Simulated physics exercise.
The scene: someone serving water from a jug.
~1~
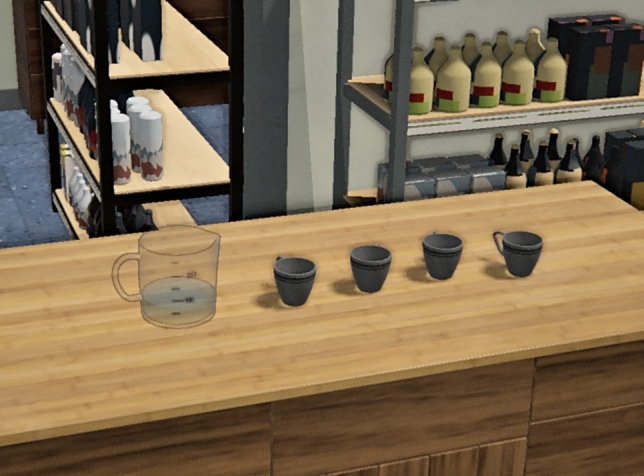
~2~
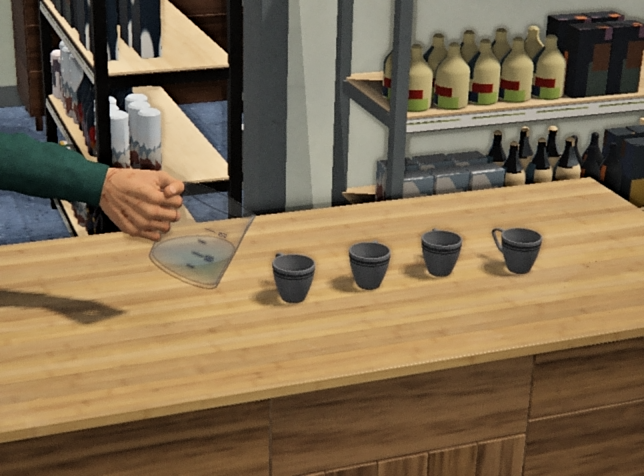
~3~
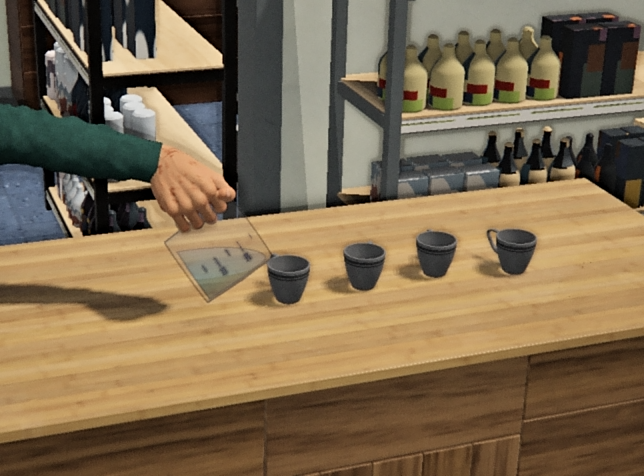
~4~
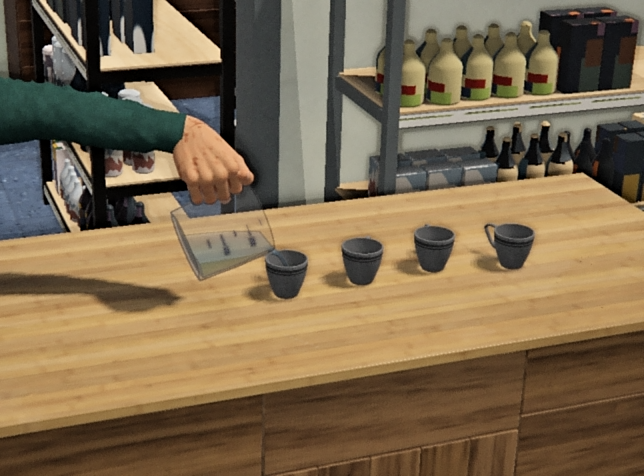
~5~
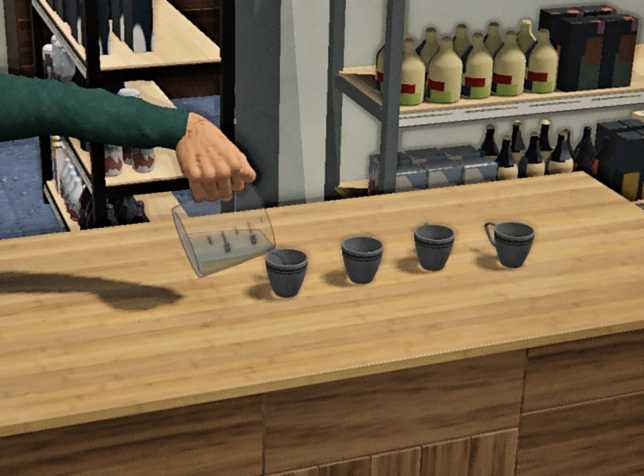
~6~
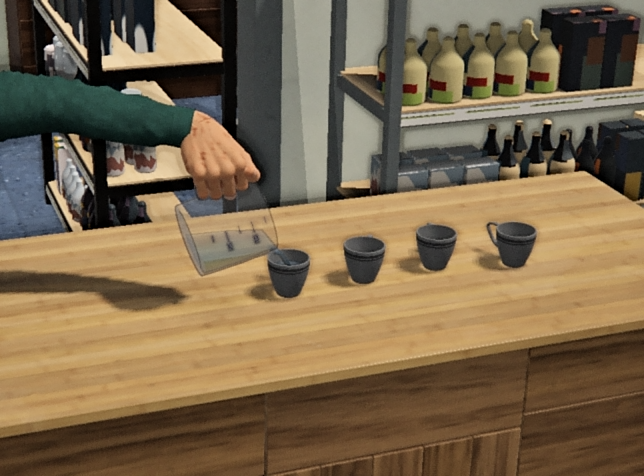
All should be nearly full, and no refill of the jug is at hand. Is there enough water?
The water does not stretch that far.
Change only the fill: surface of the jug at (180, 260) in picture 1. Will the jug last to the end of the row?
My call: Suffices.
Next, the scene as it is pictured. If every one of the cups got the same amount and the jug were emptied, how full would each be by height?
I make it 65 per cent.
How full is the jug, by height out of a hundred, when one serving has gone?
Some 15 per cent.
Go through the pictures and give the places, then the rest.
The first frame shows all stand on the top; jug (178, 275) about a quarter full; four cups, the last at (522, 254).
The second frame shows the hand lifts the jug; jug (201, 234) tipped 25° with all of its load; the first is empty.
In the third frame, the jug is brought over; jug (221, 248) tipped 60° with all of its load; four cups, the last at (515, 251).
In the fourth frame, a stream runs into the first cup; jug (224, 230) tipped 75° with nearly all of its load; the first is about a third full.
In the fifth frame, a stream runs into the first cup; jug (226, 227) tipped 75° with about three quarters of its load; four cups, the last at (513, 245).
In the sixth frame, a stream runs into the first cup; jug (228, 226) tipped 75° with about three quarters of its load; the first is about two thirds full.
Soon after, the first is about three quarters full.
Later, the first is done and the jug has about two thirds of its load.
In the end, the jug is empty with two filled and the next at about half of a serving.
